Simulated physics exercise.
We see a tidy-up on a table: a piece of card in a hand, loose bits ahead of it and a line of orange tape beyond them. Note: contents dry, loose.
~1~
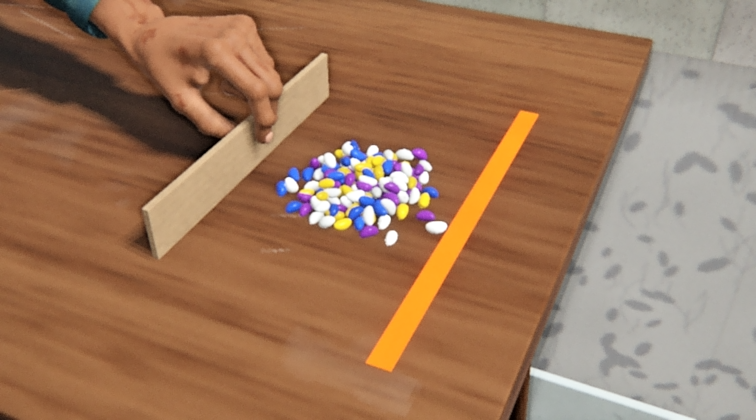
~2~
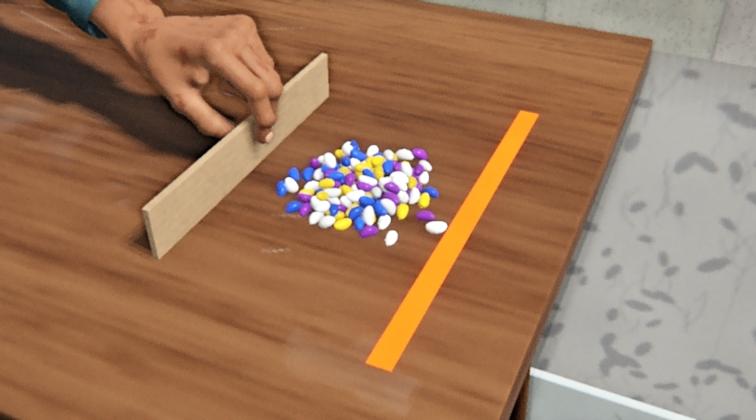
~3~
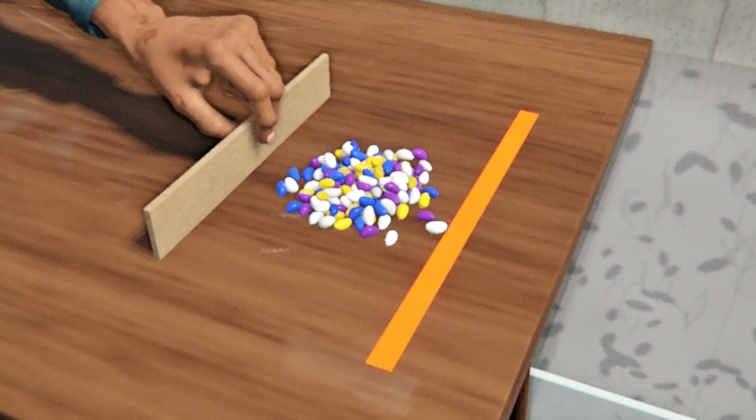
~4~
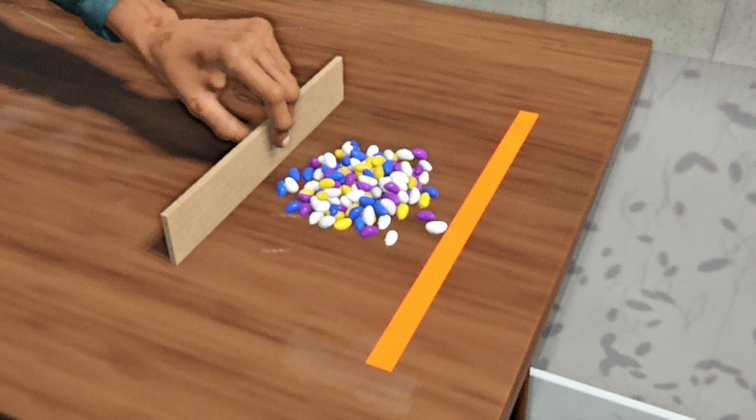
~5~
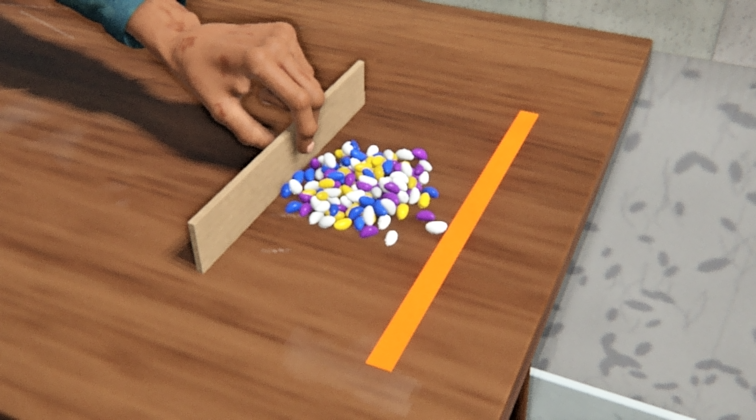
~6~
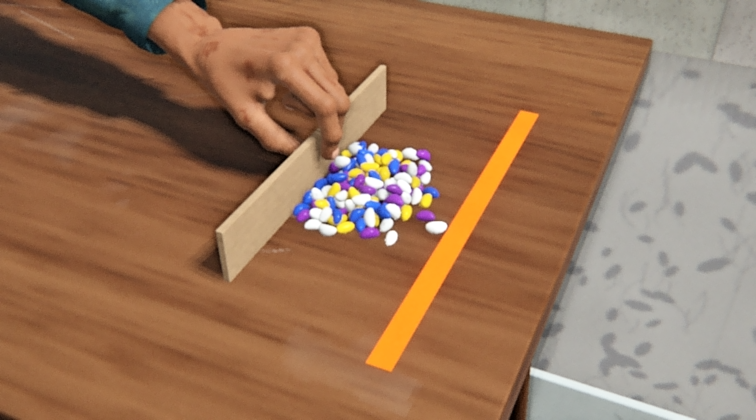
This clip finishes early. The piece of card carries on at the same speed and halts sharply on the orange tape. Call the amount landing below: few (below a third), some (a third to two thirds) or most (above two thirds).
Few.
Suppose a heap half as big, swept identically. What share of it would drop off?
Close to 0 per cent.
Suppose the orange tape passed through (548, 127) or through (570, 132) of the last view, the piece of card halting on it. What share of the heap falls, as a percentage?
You'd see some 40 in a hundred first, and then 60 in a hundred.
Just after the last frame, piece of card still moving, near (399, 156); heap all on the table, its front near (478, 248).
A moment on, piece of card stopped at the orange tape; heap just a few over the edge.
Further on, piece of card stopped at the orange tape; heap about a tenth over the edge.
When it is over, piece of card stopped at the orange tape; heap about a tenth over the edge.
